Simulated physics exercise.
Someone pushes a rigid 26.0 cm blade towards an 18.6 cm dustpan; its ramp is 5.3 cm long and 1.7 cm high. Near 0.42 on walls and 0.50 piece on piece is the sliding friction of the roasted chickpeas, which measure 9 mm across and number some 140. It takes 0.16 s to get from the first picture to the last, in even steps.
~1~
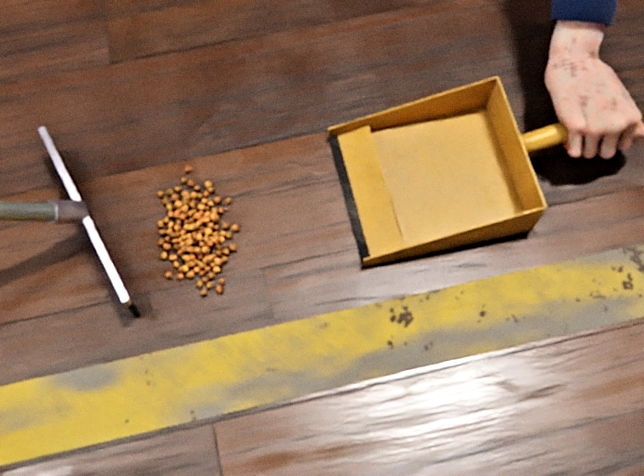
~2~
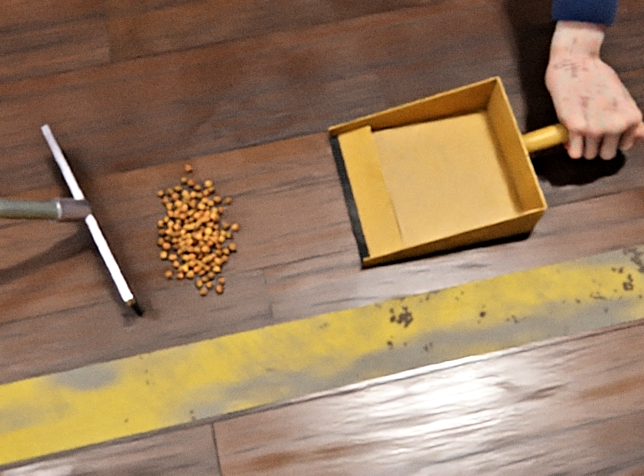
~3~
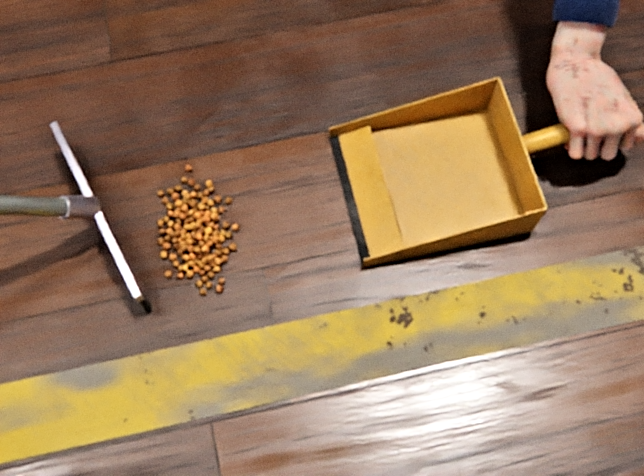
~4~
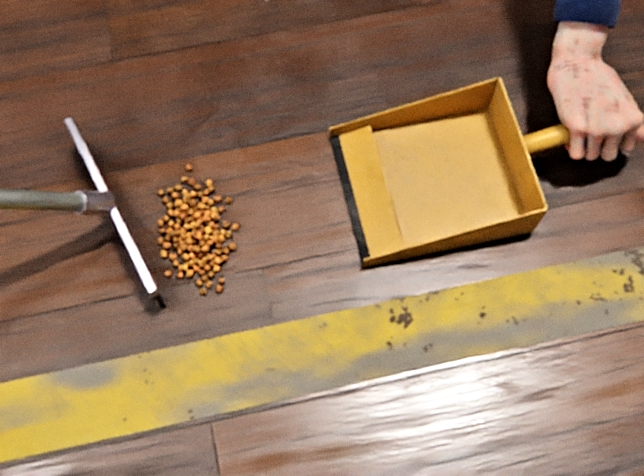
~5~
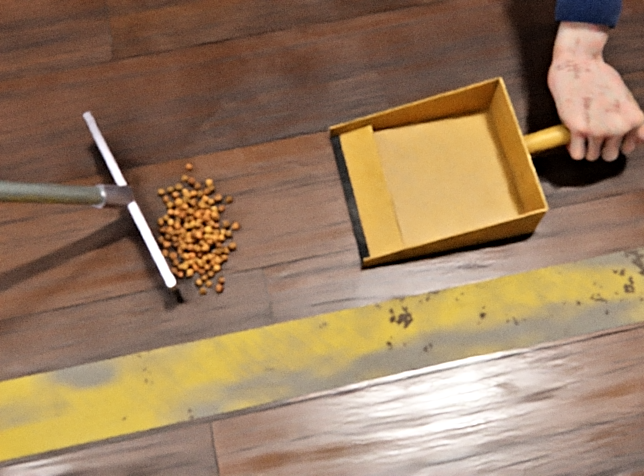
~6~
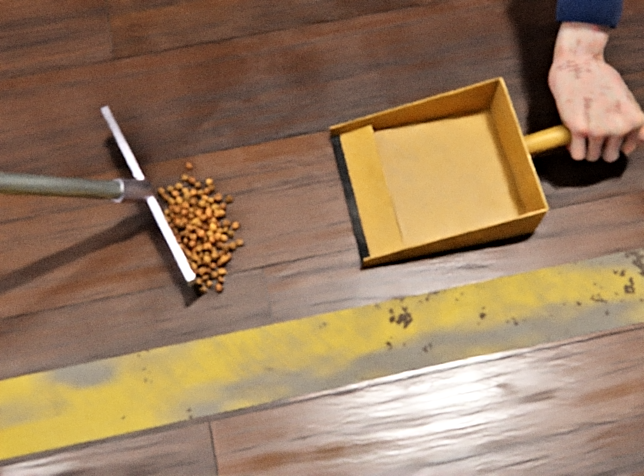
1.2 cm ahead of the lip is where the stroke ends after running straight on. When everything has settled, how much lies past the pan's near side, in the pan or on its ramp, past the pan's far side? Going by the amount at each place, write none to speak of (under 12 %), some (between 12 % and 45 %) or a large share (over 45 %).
Near side: None to speak of, pan: Some, far side: Some.
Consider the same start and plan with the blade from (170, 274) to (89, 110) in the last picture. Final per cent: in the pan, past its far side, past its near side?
You'd see pan at 20, far at 25 and near at 0.
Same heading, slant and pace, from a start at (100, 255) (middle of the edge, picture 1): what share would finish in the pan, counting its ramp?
Close to 15 in a hundred.
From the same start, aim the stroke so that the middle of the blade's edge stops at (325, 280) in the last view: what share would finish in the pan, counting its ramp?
Some 0 percent.
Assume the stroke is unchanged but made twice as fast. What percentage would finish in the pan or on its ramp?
Then roughly 40 per cent.
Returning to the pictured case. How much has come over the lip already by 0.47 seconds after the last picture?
Over the lip: Approx. 20 %.
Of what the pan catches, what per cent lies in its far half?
Share: Approx. 60 %.
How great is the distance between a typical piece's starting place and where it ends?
Roughly 20 cm.
Then, 0.14 s after the last picture, middle of the blade 14 cm from the lip; 0 % over the lip, far side 5 %, near side 0 %.
Then, 0.24 s after the last picture, middle of the blade 7 cm from the lip; 0 % over the lip, far side 10 %, near side 5 %.
Then, 0.47 s after the last picture, middle of the blade 5 cm from the lip; 20 % over the lip, far side 15 %, near side 5 %.
In the end, near side 5 %, pan 20 %, far side 15 %, in front of the lip or behind the blade 60 %.
